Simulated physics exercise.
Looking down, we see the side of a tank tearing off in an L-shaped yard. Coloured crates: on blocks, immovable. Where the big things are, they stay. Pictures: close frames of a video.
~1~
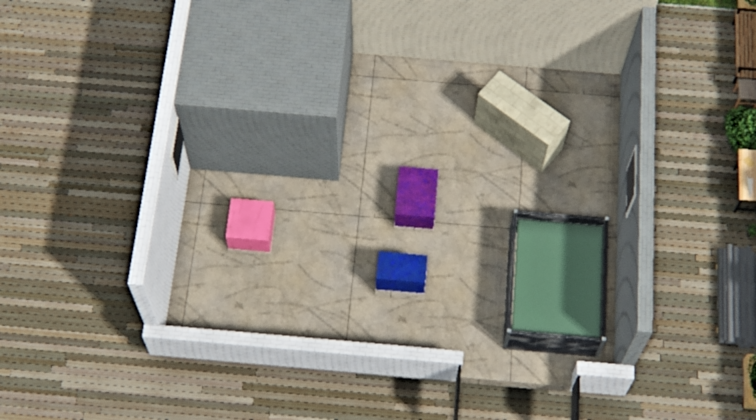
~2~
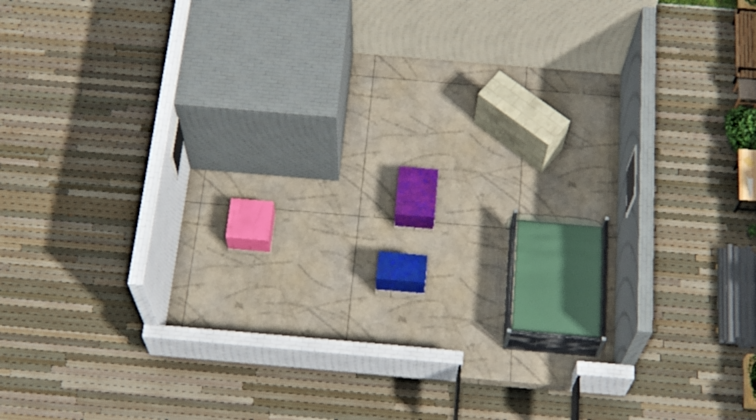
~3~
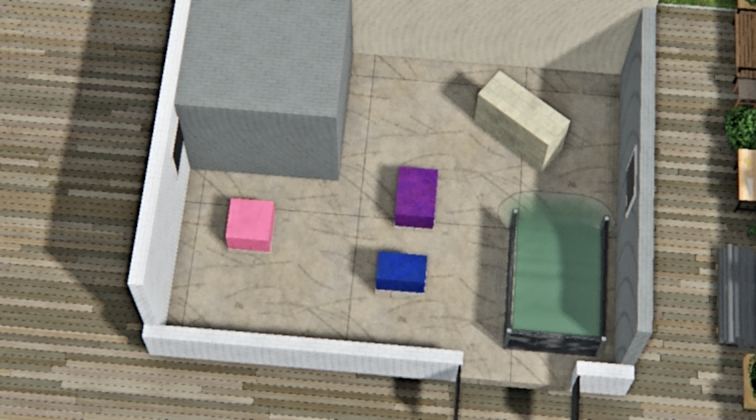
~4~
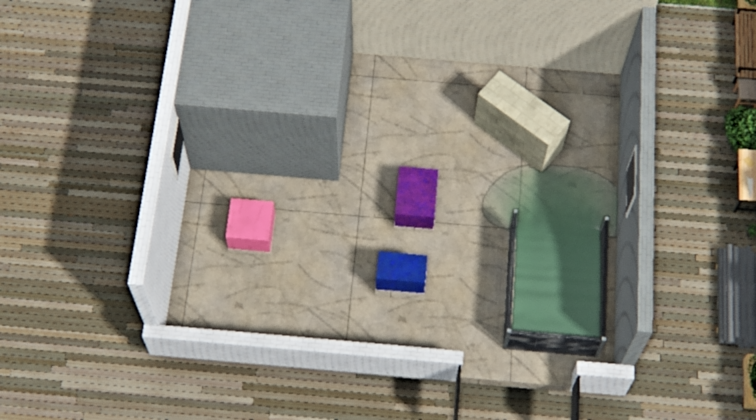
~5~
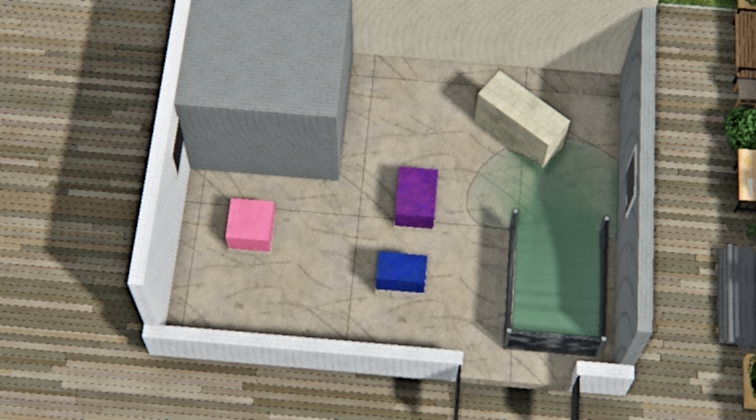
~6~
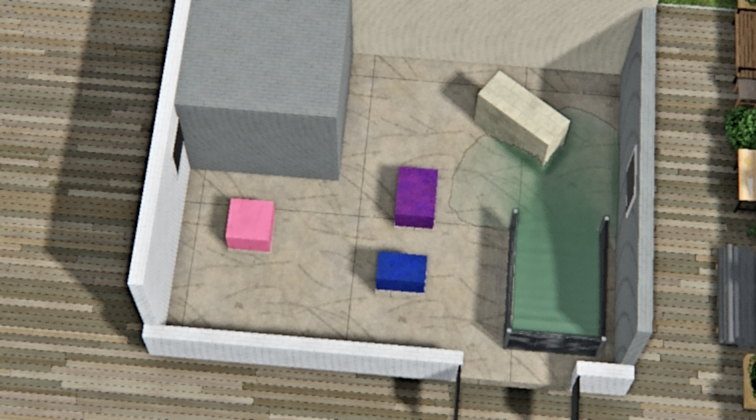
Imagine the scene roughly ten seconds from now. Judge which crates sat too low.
The pink crate was not too low. The blue crate was not too low. The purple crate was too low.
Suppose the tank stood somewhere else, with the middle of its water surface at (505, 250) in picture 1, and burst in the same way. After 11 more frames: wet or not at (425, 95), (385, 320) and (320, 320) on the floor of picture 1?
Submerged, untouched, untouched.
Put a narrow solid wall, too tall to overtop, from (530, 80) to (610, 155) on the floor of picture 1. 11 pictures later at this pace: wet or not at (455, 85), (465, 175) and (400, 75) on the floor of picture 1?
As listed: Awash, under water, covered.
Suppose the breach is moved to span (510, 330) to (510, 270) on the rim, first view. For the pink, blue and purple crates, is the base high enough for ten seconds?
Going through them, the pink crate gets reached, the blue crate gets reached and the purple crate gets reached.
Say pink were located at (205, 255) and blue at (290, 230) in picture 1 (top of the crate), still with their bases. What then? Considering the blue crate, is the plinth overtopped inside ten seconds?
I'd say the blue crate stays clear.
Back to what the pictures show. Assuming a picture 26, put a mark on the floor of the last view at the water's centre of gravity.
Close to (500, 156), I reckon.
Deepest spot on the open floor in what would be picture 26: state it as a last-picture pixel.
At about (353, 74).
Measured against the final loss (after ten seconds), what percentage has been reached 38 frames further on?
Roughly 0 percent.
A moment on, water covers 25 % of the floor; the pink crate not reached, the blue crate not reached, the purple crate water round its plinth.
Next, water covers 40 % of the floor; the pink crate not reached, the blue crate not reached, the purple crate water round its plinth.
Then, water covers 45 % of the floor; the pink crate not reached, the blue crate not reached, the purple crate water round its plinth.
Later, water covers 75 % of the floor; the pink crate water round its plinth, the blue crate water round its plinth, the purple crate water round its plinth.
In the end, water covers 95 % of the floor; the pink crate stayed above the water, the blue crate stayed above the water, the purple crate was topped.
